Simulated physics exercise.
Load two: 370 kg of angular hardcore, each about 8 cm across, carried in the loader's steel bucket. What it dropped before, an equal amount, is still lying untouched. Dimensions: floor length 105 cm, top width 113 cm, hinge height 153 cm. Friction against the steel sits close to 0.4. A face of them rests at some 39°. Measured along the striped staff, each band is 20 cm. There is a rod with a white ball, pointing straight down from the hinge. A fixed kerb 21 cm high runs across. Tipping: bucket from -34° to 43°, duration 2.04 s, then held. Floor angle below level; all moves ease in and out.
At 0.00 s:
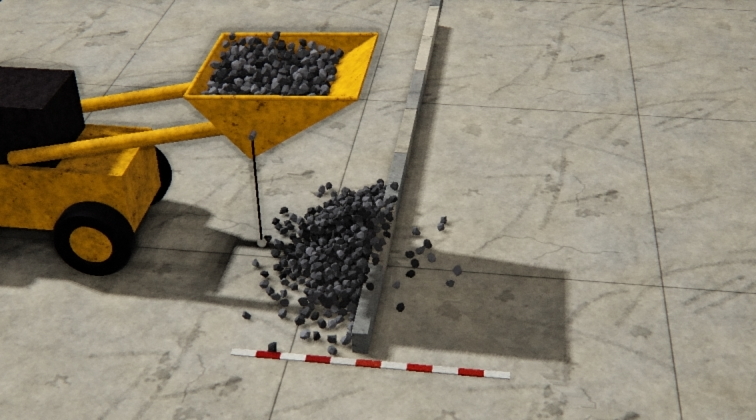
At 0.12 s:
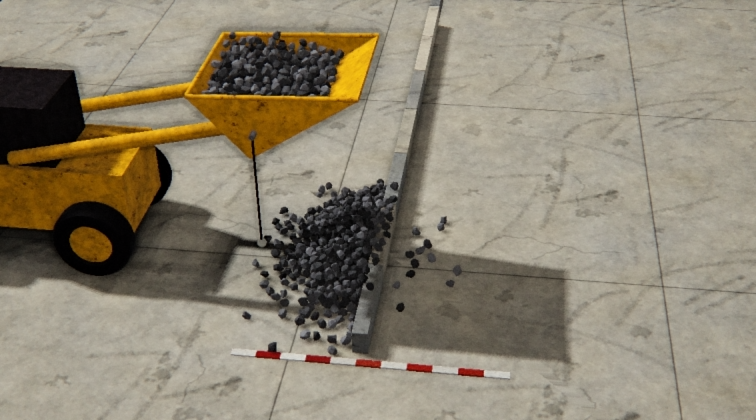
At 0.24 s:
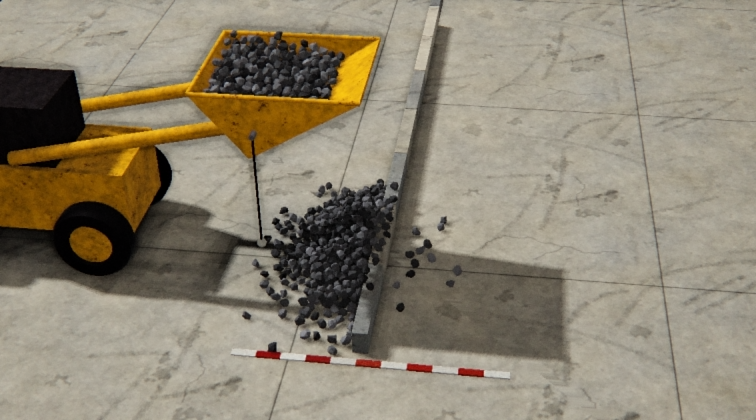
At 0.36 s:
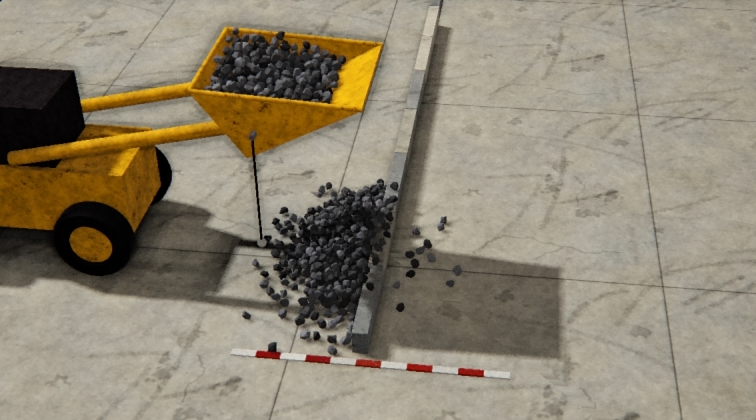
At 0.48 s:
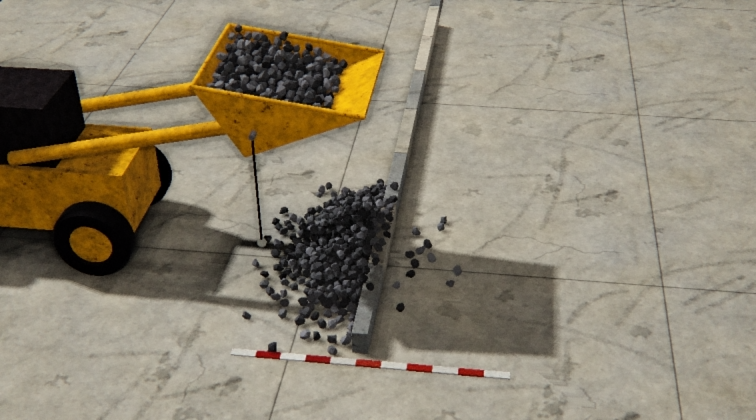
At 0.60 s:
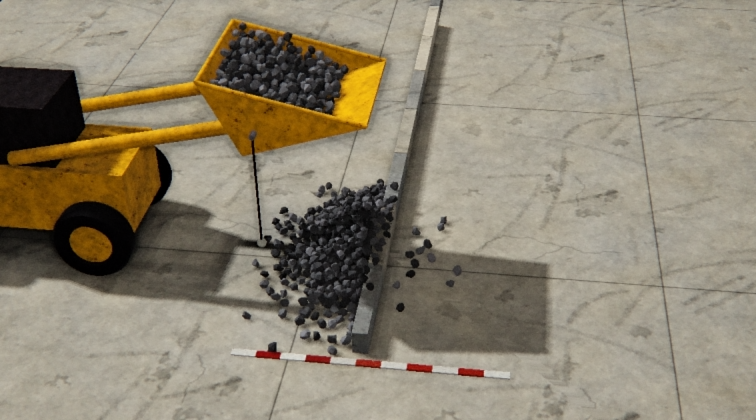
We see a yellow loader holding a bucket of dark grey stones above a heap of similar stones lying against a low kerb; the bucket, still at first, slowly tilts slightly down to the right, its load shifting a little.
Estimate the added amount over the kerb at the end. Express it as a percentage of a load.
Roughly 75 per cent of a load.
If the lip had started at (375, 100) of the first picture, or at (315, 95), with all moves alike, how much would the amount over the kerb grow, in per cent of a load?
The first would add some 95 per cent and the second some 20 per cent.
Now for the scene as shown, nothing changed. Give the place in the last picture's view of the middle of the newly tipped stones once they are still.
I'd point to about (414, 248).
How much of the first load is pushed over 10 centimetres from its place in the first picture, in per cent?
Roughly 5 percent.
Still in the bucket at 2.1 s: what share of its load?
30 %.
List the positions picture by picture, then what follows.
The bucket is at -34°, its lip at (358, 99); the top of the load is at (263, 46). The earlier load is highest near (357, 223), 33 cm above ground level, 98 % on this side of the kerb, 2 % over the kerb, in the first picture.
The bucket is at -33°, its lip at (358, 100); the top of the load is at (264, 46); the stones move at 0.0 m/s on average, in the second picture.
Lip at (360, 104), floor tilted -31°, highest stones at (246, 46); the stones move at 0.1 m/s on average, in the third picture.
Lip at (362, 110), floor tilted -28°, highest stones at (248, 44); the stones move at 0.1 m/s on average, in the fourth picture.
The bucket is at -23°, its lip at (365, 118); the top of the load is at (240, 45); the stones move at 0.2 m/s on average, in the fifth picture.
The bucket is at -18°, its lip at (367, 127); the top of the load is at (239, 42); the stones move at 0.2 m/s on average, in the sixth picture.
After 1.5 s the floor is at 31°; in per cent of one load, 100 in the bucket, 98 on this side of the kerb, 2 over the kerb; the foremost stones are at (436, 251).
After 2.1 s the floor is at 43°; in per cent of one load, 32 in the bucket, 150 on this side of the kerb, 18 over the kerb; the foremost stones are at (440, 249).
After 2.5 s the floor is at 43°; in per cent of one load, 1 in the bucket, 142 on this side of the kerb, 58 over the kerb; the foremost stones are at (489, 264).
After 5.2 s the floor is at 43°; in per cent of one load, 0 in the bucket, 123 on this side of the kerb, 77 over the kerb; the foremost stones are at (534, 269). Net gain over the kerb, 75.
